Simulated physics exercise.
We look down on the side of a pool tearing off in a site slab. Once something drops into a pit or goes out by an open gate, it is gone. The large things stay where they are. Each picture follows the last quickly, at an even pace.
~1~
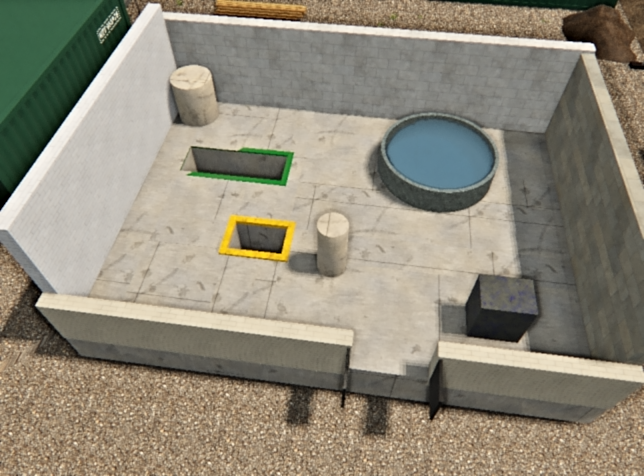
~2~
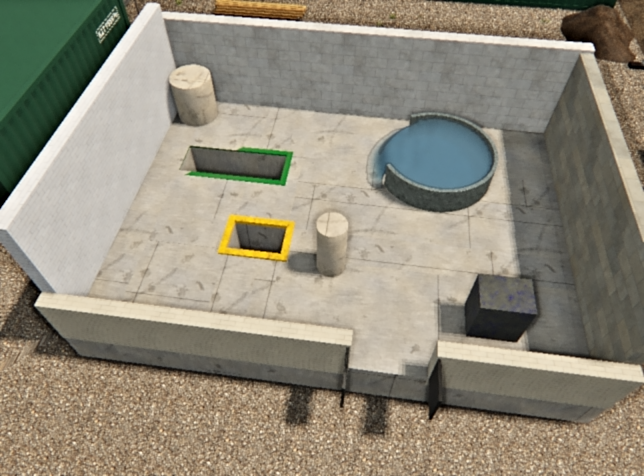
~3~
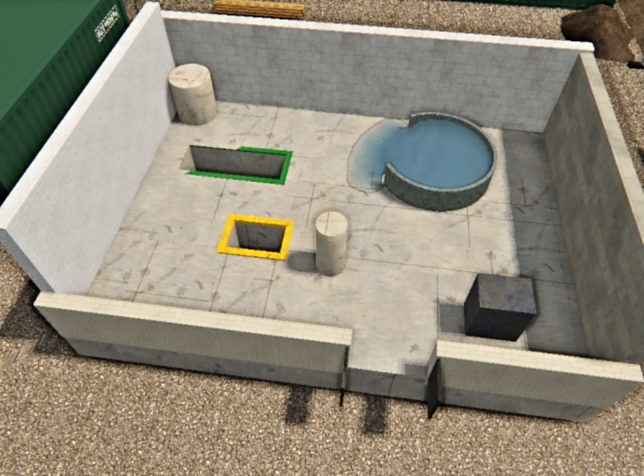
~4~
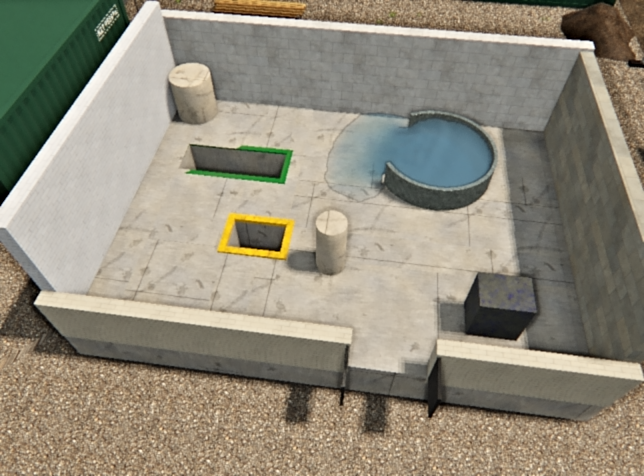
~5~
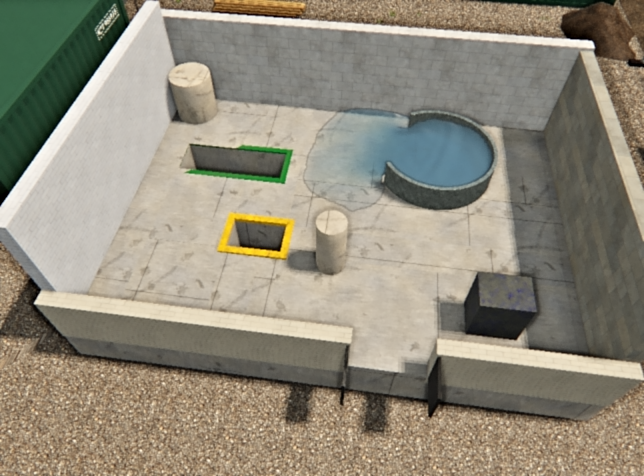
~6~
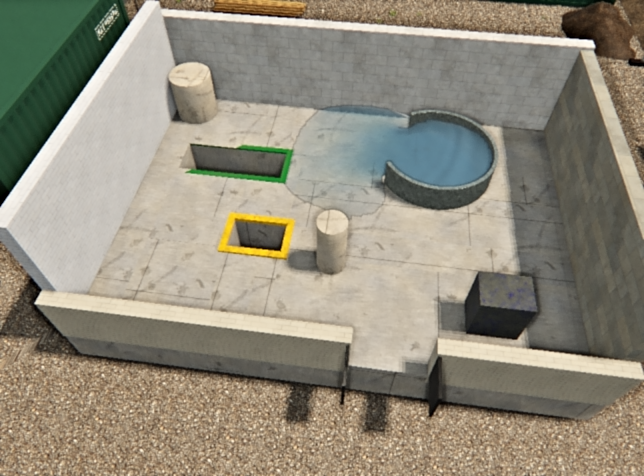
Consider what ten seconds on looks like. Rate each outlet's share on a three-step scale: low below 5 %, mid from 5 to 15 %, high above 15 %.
Scale: Gate - low, green pit - high, yellow pit - low.
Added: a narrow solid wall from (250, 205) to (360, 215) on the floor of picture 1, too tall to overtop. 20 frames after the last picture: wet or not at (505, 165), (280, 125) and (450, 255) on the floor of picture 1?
Listed order - dry, wet, dry.
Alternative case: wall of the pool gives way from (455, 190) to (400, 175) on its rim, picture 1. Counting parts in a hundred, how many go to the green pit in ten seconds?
Green: 2 %.
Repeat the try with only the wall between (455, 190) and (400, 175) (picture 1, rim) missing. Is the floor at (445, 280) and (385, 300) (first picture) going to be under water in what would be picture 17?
First spot submerged, second spot submerged.
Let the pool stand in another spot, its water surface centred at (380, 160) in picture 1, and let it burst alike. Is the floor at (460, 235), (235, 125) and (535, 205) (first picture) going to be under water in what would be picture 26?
Checking the three spots, I get high and dry, swamped, high and dry.
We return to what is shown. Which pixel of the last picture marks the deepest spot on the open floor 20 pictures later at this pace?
I'd mark about pixel (232, 116).
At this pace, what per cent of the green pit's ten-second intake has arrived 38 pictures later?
Around 75 in a hundred.
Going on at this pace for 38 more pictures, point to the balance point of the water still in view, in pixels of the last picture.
My reading is close to (318, 172).
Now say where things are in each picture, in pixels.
In the first frame, still water in the round pool at (439, 153).
In the second frame, water pours out at (385, 151) and has run to a hidden place.
In the third frame, the front is at a hidden place, out from the gap at (384, 151).
In the fourth frame, water pours out at (384, 150) and has run to (340, 190).
In the fifth frame, the front is at (310, 184), out from the gap at (384, 150).
In the sixth frame, water pours out at (384, 150) and has run to (294, 188).
A moment on, water covers 20 % of the floor; the gate 0 %, the green pit 2 %, the yellow pit 0 %.
Next, water covers 30 % of the floor; the gate 0 %, the green pit 6 %, the yellow pit 0 %.
Then, water covers 35 % of the floor; the gate 0 %, the green pit 17 %, the yellow pit 0 %.
Later, water covers 50 % of the floor; the gate 0 %, the green pit 39 %, the yellow pit 0 %.
In the end, water covers 60 % of the floor; the gate 0 %, the green pit 53 %, the yellow pit 0 %.
